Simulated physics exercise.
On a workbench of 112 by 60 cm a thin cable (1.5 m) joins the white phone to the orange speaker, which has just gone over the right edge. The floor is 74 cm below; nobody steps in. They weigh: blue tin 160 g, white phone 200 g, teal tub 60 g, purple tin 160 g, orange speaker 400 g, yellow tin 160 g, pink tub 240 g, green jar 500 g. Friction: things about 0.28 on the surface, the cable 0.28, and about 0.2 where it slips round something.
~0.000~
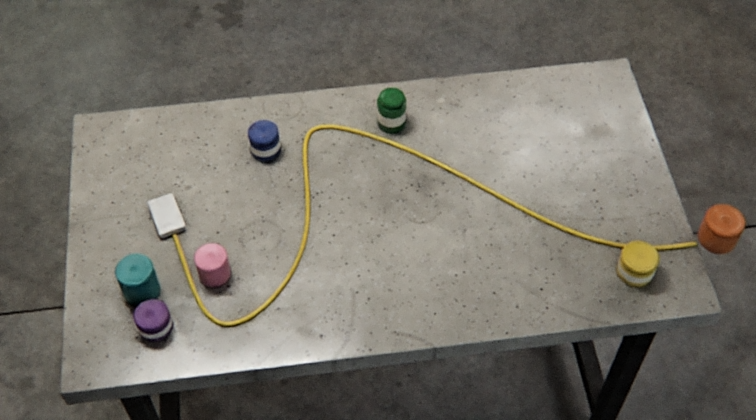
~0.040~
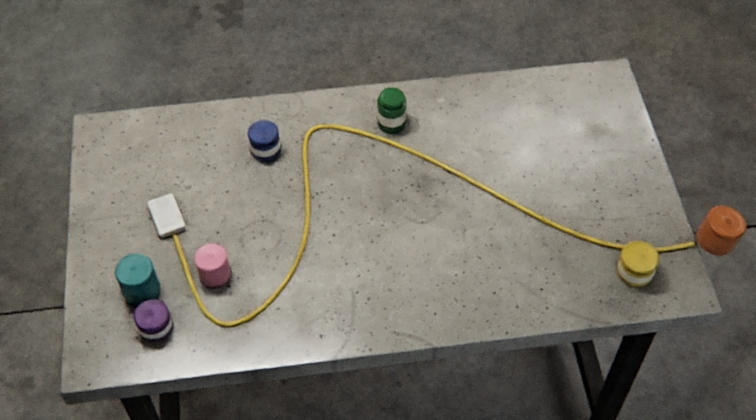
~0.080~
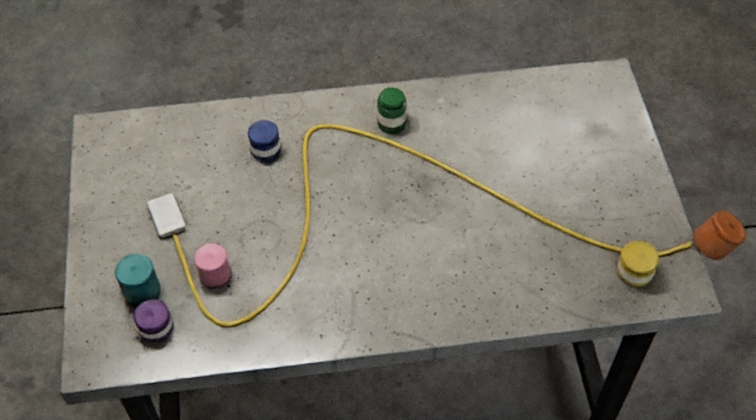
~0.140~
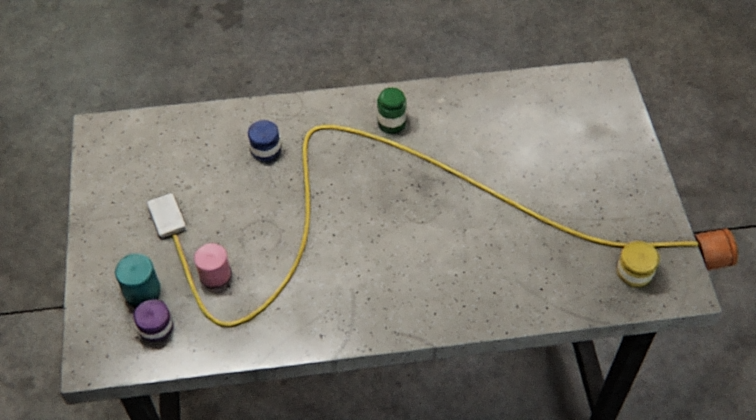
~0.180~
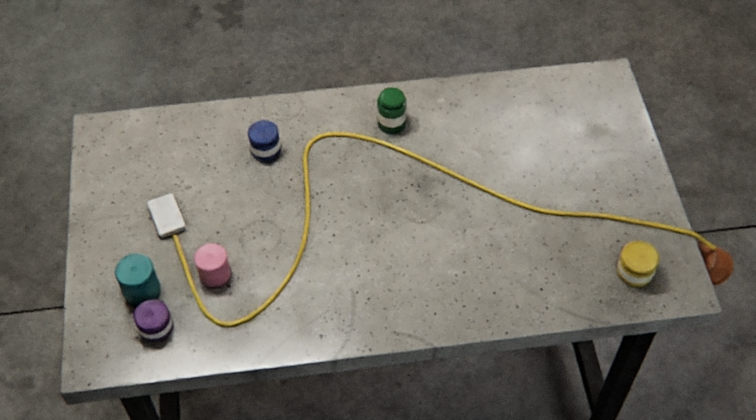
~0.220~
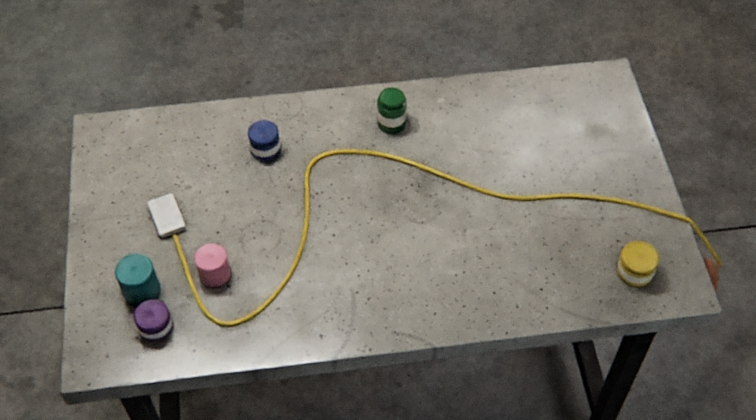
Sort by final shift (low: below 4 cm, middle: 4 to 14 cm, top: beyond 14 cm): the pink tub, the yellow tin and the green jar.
In order: The pink tub ends far away; the yellow tin reaches the top band; the green jar barely shifts.
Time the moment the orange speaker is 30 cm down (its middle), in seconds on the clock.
About: 0.32 s.
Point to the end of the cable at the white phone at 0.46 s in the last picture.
Near (207, 256).
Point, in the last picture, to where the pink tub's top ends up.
Near (333, 106).
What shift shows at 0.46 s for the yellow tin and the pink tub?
About: Yellow tin 0 cm, pink tub 8 cm.
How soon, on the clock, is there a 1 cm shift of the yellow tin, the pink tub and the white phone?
About: Yellow tin 1.05 s, pink tub 0.40 s, white phone 0.42 s.
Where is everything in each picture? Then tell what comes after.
The first frame shows pink tub (210, 256); yellow tin (641, 256); green jar (392, 96); cable runs through (472, 181) (329, 127) (305, 238) (202, 306).
The second frame shows orange speaker (726, 221); cable runs through (329, 126) (202, 306).
The third frame shows orange speaker (720, 236); cable runs through (329, 126) (202, 306).
The fourth frame shows orange speaker (715, 250); cable runs through (330, 127) (202, 306).
The fifth frame shows orange speaker (708, 263); cable runs through (642, 223) (343, 134) (202, 306).
The sixth frame shows pink tub (210, 256); yellow tin (641, 256); green jar (392, 96); cable runs through (680, 217) (523, 198) (370, 153) (304, 237) (202, 306).
After 0.5 s, the cable's tail end at (207, 256); pink tub 7 cm off its start, white phone 7 cm off its start, orange speaker over the edge.
After 0.7 s, the cable's tail end at (396, 384); pink tub 32 cm off its start, white phone 50 cm off its start, orange speaker over the edge.
After 1.0 s, the cable has left the top; pink tub 39 cm off its start at (333, 106), white phone over the edge, orange speaker over the edge.
After 1.2 s, the cable has left the top; pink tub 39 cm off its start, yellow tin 20 cm off its start, white phone over the edge.
After 2.4 s, the cable has left the top; yellow tin over the edge, pink tub 39 cm off its start at (333, 106), green jar 0 cm off its start at (392, 96), white phone over the edge.
